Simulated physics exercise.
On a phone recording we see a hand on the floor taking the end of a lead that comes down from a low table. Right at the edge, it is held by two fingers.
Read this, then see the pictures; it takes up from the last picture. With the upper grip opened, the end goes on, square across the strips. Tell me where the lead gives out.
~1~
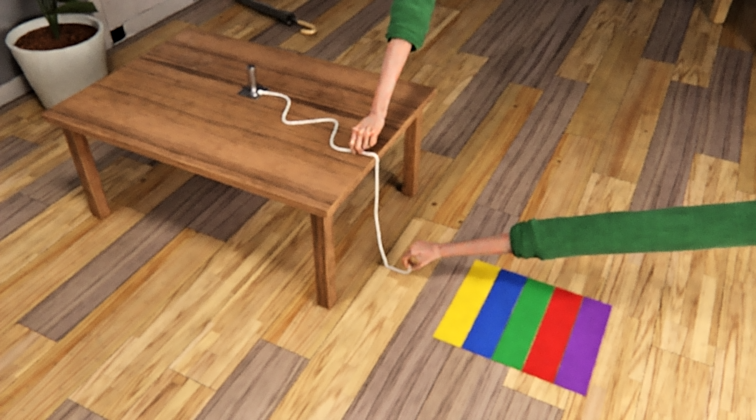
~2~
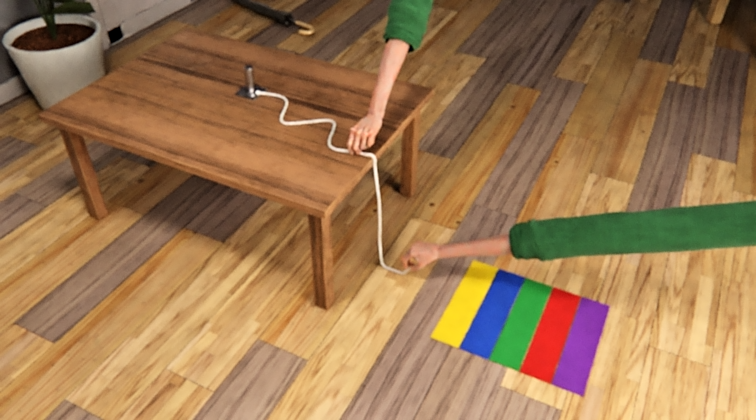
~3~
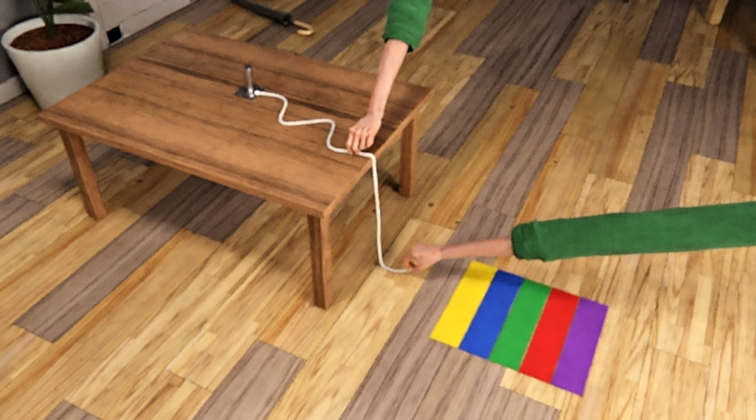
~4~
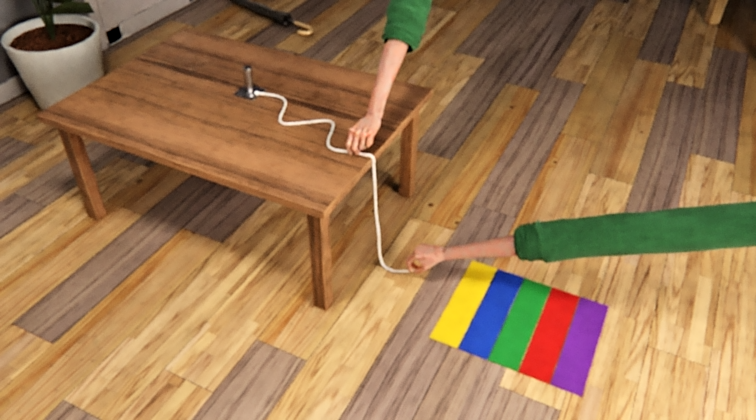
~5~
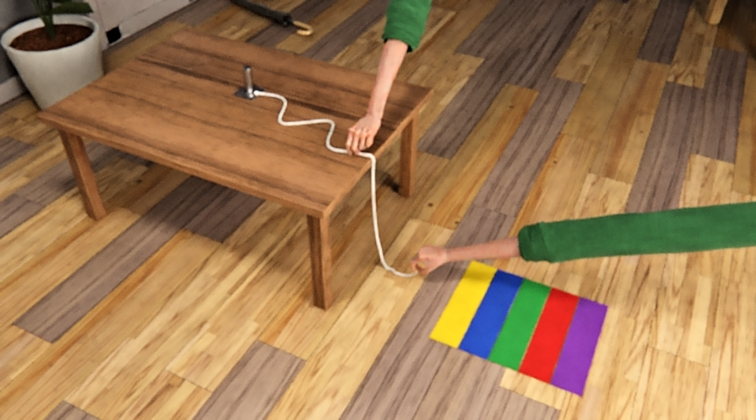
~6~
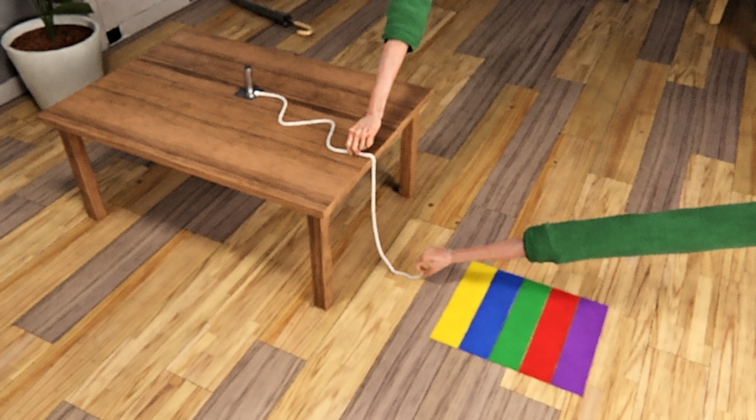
It gives out over the red strip.
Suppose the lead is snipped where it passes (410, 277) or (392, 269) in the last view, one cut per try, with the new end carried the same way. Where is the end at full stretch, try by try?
First try near (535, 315), second near (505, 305).
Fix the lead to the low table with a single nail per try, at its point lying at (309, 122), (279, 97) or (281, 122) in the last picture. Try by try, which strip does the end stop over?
Try 1: Green; try 2: Red; try 3: Green.
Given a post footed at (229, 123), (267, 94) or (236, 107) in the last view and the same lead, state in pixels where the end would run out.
Respectively (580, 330), (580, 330) and (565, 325).
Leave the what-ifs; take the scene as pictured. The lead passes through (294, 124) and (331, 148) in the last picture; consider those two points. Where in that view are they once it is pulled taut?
They finish at (321, 124) and (388, 161) respectively.
Early on, end near (512, 305); over green.
Midway, end near (540, 315); over red.
At the end of the slack, end near (557, 321); over red. Over red.
